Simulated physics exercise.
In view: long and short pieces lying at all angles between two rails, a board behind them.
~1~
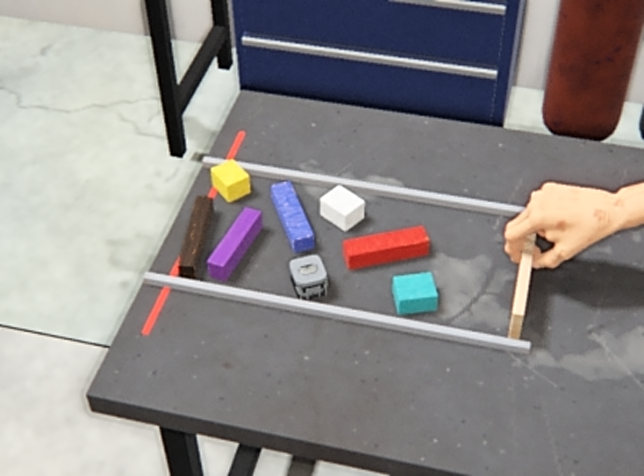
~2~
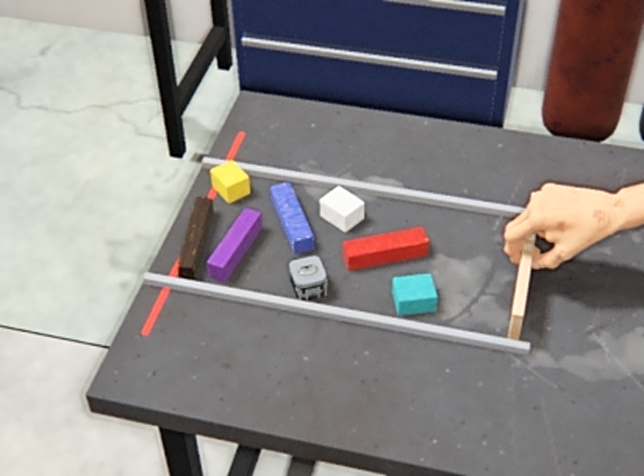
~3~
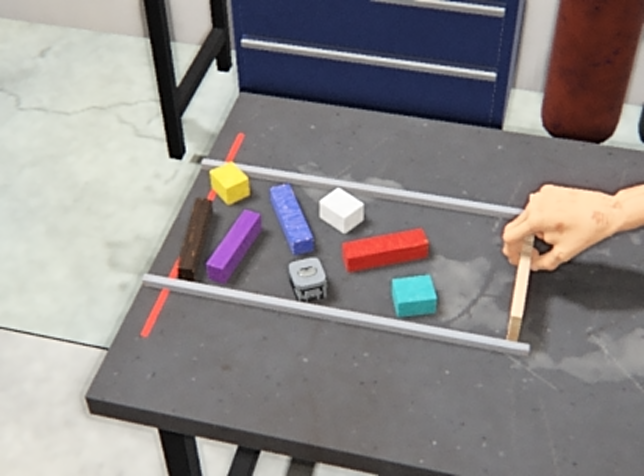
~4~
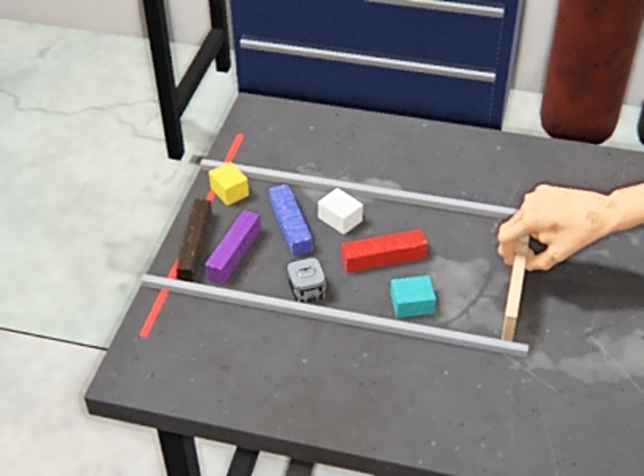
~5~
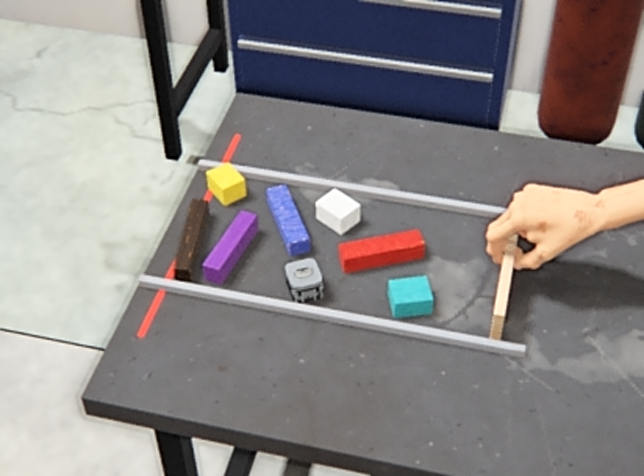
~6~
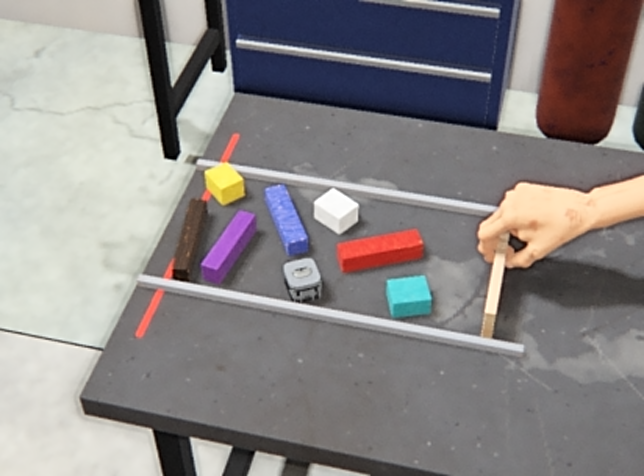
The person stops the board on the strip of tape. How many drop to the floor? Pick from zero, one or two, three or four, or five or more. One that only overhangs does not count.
In the end the number that fall off is five or more.
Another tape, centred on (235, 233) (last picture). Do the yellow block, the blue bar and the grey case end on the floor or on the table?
The yellow block drops off; the blue bar does not fall; the grey case stays on.
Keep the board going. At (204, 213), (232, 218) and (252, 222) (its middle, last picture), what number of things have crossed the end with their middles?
It would be 5, 3 and 1.
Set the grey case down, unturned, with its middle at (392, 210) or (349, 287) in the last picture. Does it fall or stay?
Place by place, it survives; goes over.
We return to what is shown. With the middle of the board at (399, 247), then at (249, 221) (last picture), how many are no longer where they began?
First 2, then 8.
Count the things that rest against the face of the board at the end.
It touches 2.
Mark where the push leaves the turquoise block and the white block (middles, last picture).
The turquoise block stops around (158, 248); the white block around (197, 180).
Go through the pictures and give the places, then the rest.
The first frame shows black bar (196, 237); yellow block (231, 181); purple bar (236, 244); board (526, 264); tape (198, 223).
The second frame shows yellow block (231, 181); red bar (386, 249).
The third frame shows purple bar (235, 246); white block (341, 211).
The fourth frame shows black bar (194, 239); grey case (307, 281).
The fifth frame shows yellow block (227, 184); turquoise block (410, 297).
The sixth frame shows black bar (190, 239); yellow block (225, 183); purple bar (230, 247); board (499, 264); tape (192, 226).
Soon after, none off yet; black bar at rest near (190, 239); yellow block at rest near (225, 183); purple bar at rest near (230, 247).
Then, none off yet; black bar at rest near (190, 239); yellow block at rest near (225, 183); purple bar at rest near (227, 246).
Further on, none off yet; black bar tipped well over near (139, 247); yellow block tipped a little near (181, 176); purple bar moved about its own width near (157, 233).
At rest, the number that fall off is five or more; fallen, red bar, grey case, blue bar, purple bar, yellow block and black bar.
